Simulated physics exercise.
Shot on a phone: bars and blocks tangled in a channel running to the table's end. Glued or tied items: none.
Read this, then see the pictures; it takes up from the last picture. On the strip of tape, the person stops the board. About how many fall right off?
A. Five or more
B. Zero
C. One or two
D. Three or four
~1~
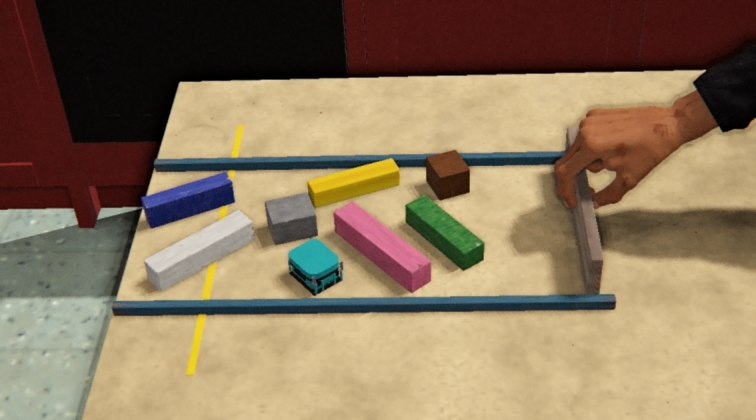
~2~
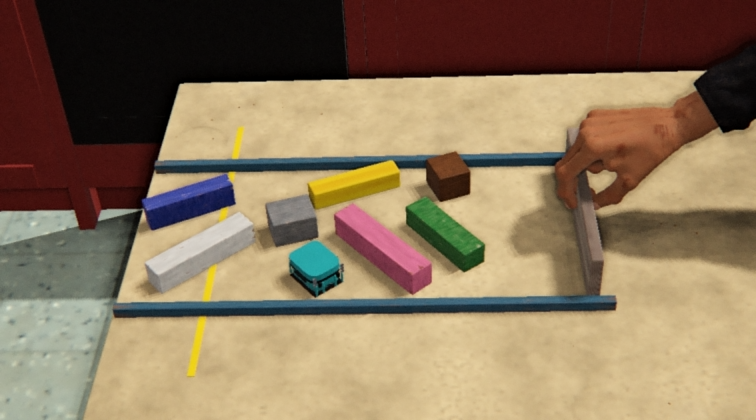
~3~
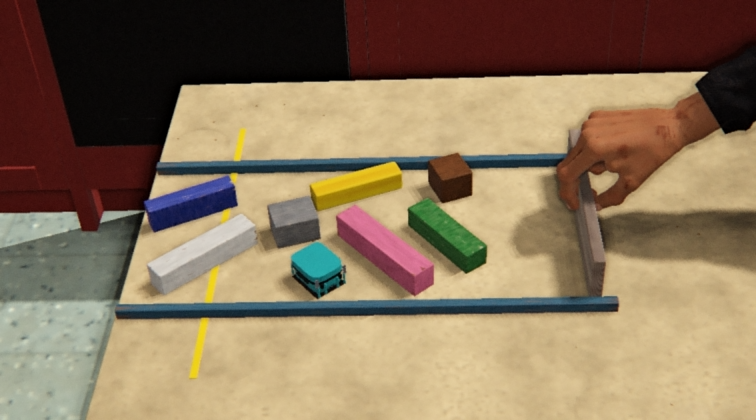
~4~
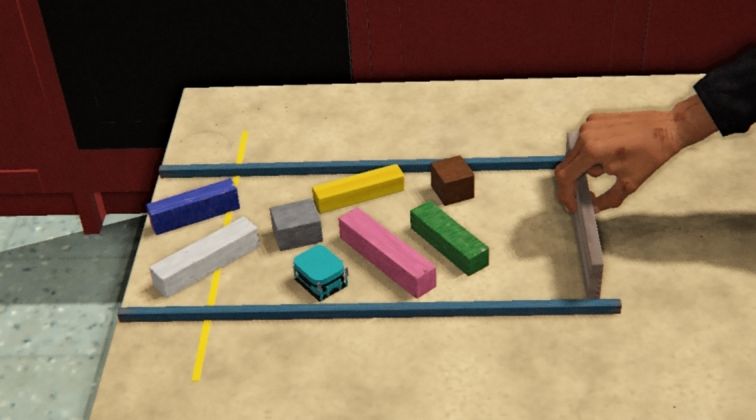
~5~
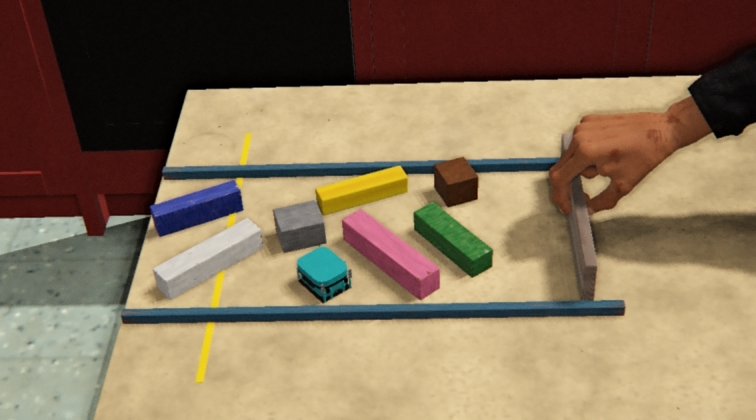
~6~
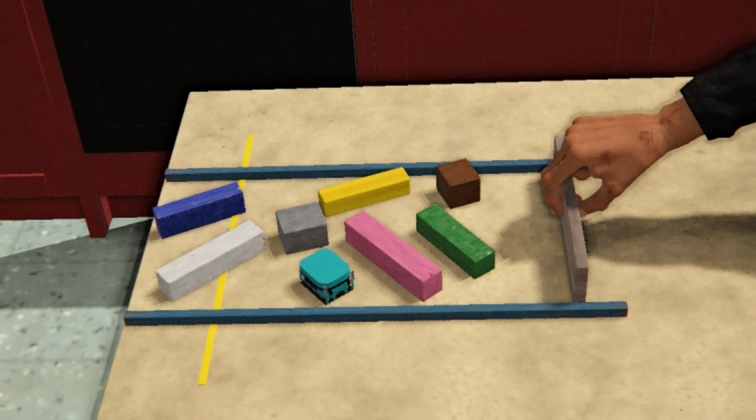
The answer is C.
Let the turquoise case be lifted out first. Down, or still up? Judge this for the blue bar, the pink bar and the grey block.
The blue bar comes off; the pink bar stays put; the grey block stays put.
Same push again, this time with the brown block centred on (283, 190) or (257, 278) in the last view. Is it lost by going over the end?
For the two starting spots, it stays where it is; it does not stay up.
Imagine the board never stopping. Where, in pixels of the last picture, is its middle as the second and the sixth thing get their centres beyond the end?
At the first moment about (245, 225), at the next about (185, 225).
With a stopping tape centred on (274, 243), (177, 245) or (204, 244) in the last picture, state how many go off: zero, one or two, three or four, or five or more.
Place one: None; place two: More than four; place three: Five or more.
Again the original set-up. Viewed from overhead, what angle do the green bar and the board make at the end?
It comes to around 0 degrees.
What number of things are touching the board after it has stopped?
It's touching 2 at the end.
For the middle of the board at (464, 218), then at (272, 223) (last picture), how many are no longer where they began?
That gives 2 for the first and 8 for the second.
Soon after, none off yet; blue bar at rest near (200, 210); white bar at rest near (212, 260); grey block at rest near (302, 228).
Then, none off yet; blue bar moving near (197, 208); white bar moved a little near (188, 261); grey block moved about its own width near (258, 226).
At rest, the number that fall off is one or two; fallen, white bar and blue bar.
